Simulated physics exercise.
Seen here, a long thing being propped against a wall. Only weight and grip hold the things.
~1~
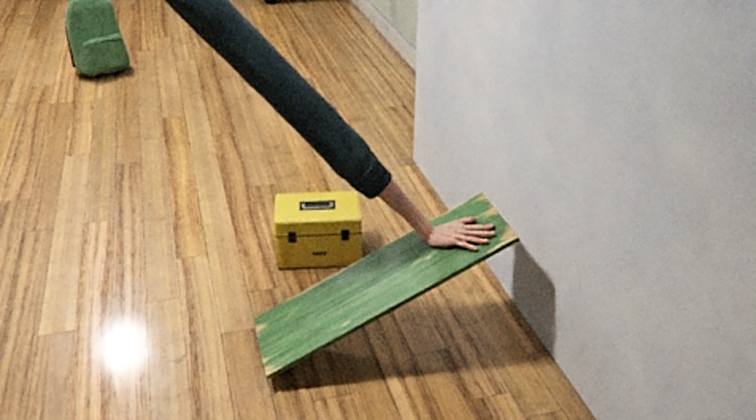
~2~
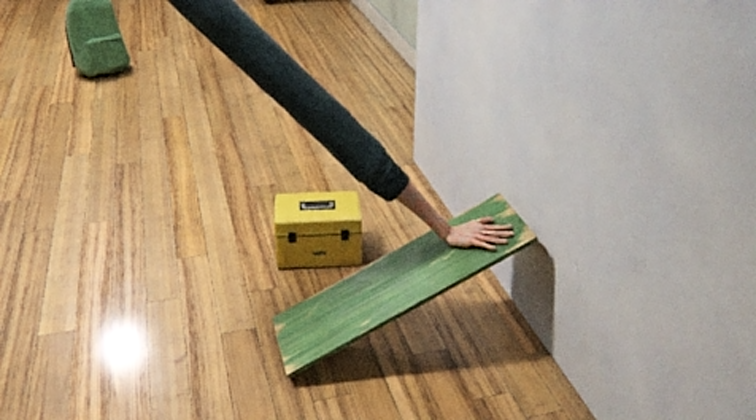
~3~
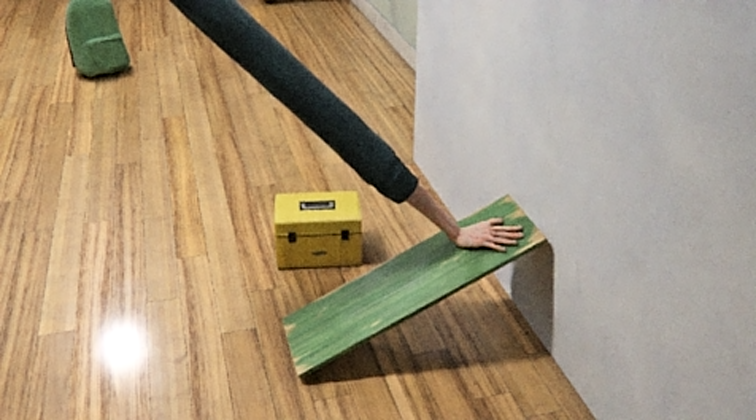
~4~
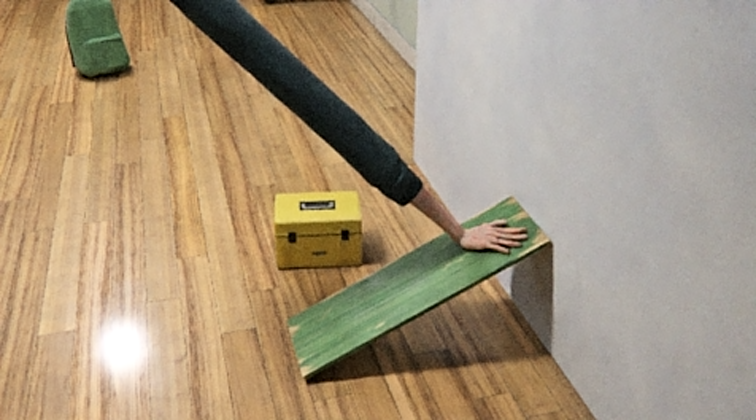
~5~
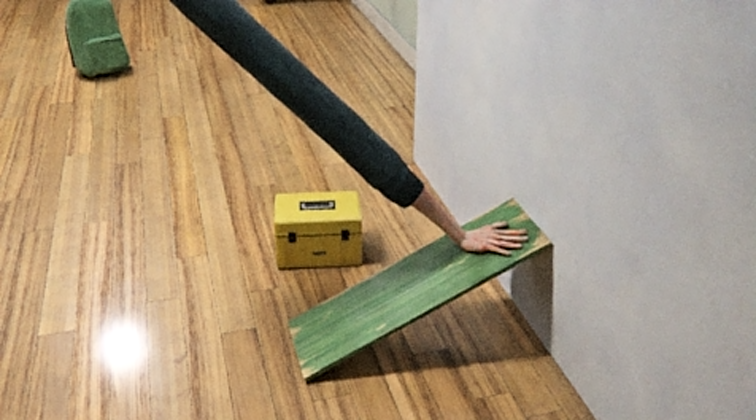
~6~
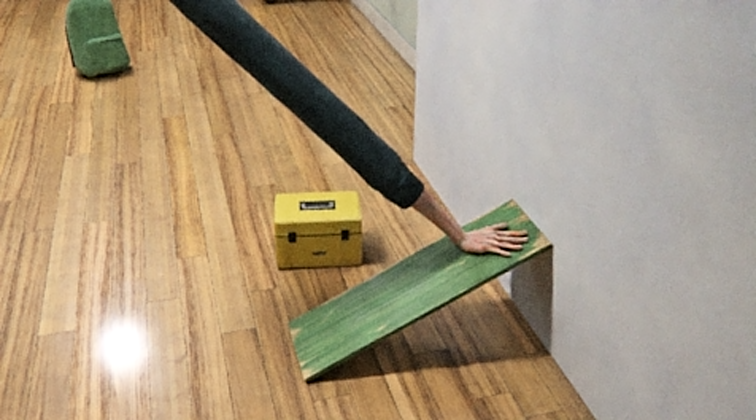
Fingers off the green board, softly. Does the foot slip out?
As it turns out, it gives way.
Then, 0.30 s later than the last frame, green board 13° lower than it was left near (404, 311).
Then, 0.40 s later than the last frame, green board 25° lower than it was left near (399, 332).
When it is over, moved from the start, green board; yellow toolbox as before. End places, in pixels of the last picture, green board near (399, 333). The board slides down.
